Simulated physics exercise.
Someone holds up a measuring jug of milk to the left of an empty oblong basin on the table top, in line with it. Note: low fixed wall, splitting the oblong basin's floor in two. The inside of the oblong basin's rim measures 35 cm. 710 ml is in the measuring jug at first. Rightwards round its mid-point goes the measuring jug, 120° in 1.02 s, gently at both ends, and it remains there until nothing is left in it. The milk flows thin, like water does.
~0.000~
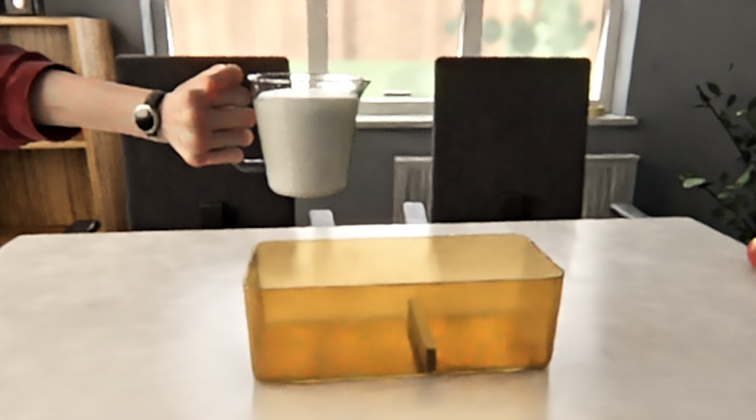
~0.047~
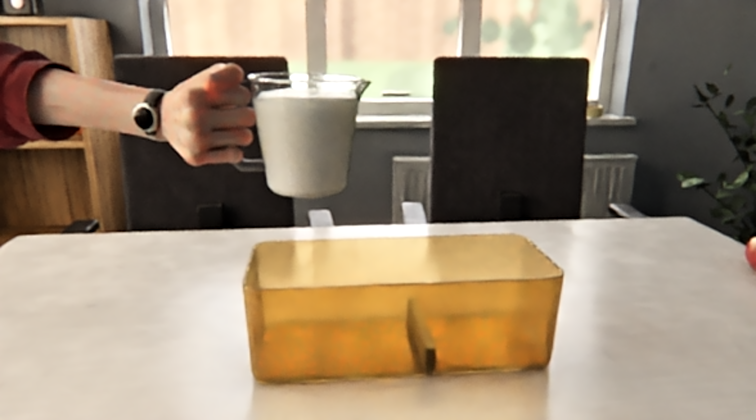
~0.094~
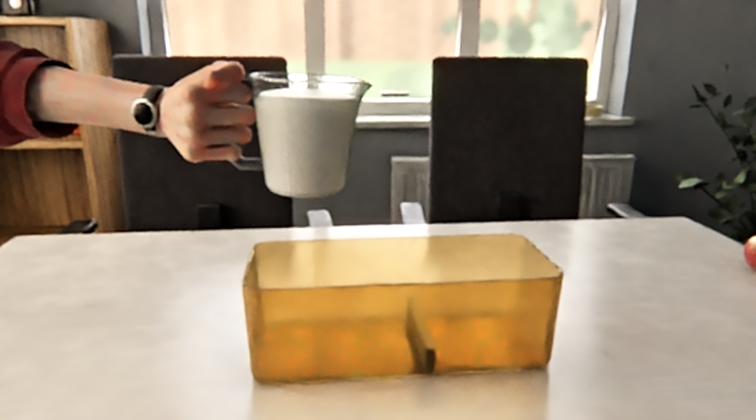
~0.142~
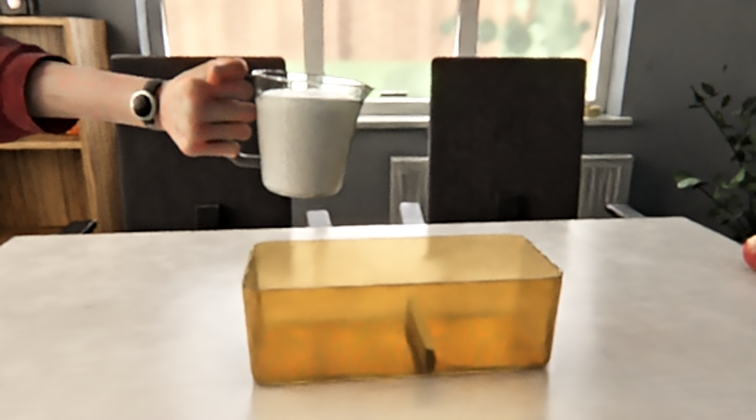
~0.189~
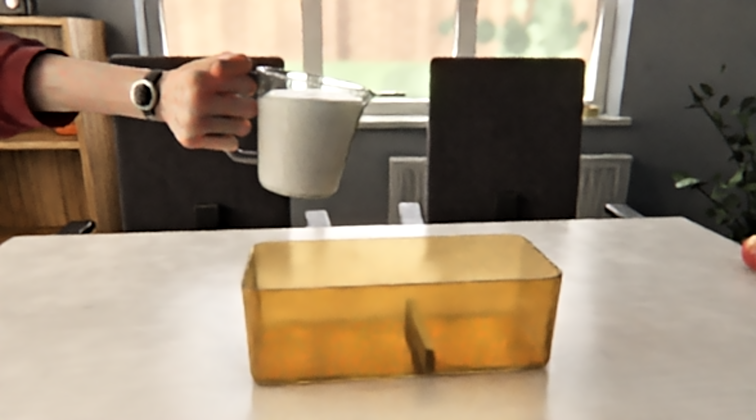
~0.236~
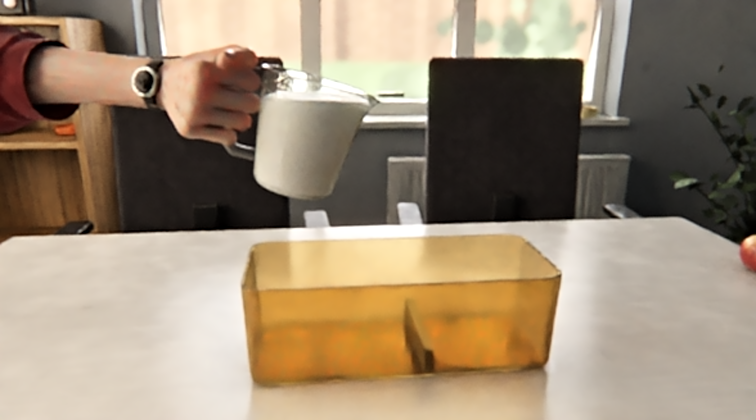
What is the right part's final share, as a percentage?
About 56 per cent.
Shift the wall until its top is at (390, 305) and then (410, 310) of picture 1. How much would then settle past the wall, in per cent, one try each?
First try about 85 %, second try about 70 %.
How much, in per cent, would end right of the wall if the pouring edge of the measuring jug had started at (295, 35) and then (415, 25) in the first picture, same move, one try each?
15 in a hundred, followed by 80 in a hundred.
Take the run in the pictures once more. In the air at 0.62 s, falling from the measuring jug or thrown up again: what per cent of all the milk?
Around 24 in a hundred.
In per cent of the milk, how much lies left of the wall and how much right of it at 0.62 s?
Lab note: Left near 0, right near 12.
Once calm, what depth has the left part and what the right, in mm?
Some 12 mm on the left and some 22 mm on the right.
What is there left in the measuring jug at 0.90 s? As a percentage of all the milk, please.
Around 6 percent of it.
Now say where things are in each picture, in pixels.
In the first frame, it leans 0°; its right rim is at (372, 79); the milk meets the walls at (256, 94) and (358, 94); the oblong basin's rim runs from (250, 265) to (544, 255); the wall's top is at (421, 321).
In the second frame, it leans 1°; its right rim is at (372, 80); the milk meets the walls at (256, 94) and (357, 95).
In the third frame, it leans 3°; its right rim is at (373, 82); the milk meets the walls at (256, 94) and (358, 96).
In the fourth frame, it leans 6°; its right rim is at (375, 86); the milk meets the walls at (258, 94) and (360, 98).
In the fifth frame, it leans 10°; its right rim is at (378, 92); the milk meets the walls at (261, 94) and (364, 98).
In the sixth frame, it leans 15°; its right rim is at (381, 99); the milk meets the walls at (264, 96) and (369, 99).
After 0.62 s the tilt is 80° and 64 per cent is still to pour, 0 is left of the wall and 11 right of it.
After 0.90 s the tilt is 116° and 6 per cent is still to pour, 27 is left of the wall and 56 right of it.
After 1.20 s the tilt is 120° and 0 per cent is still to pour, 40 is left of the wall and 58 right of it.
After 1.52 s the tilt is 120° and 0 per cent is still to pour, 43 is left of the wall and 56 right of it.
In the end 43 per cent lies left of the wall, 56 right of it and 1 outside.
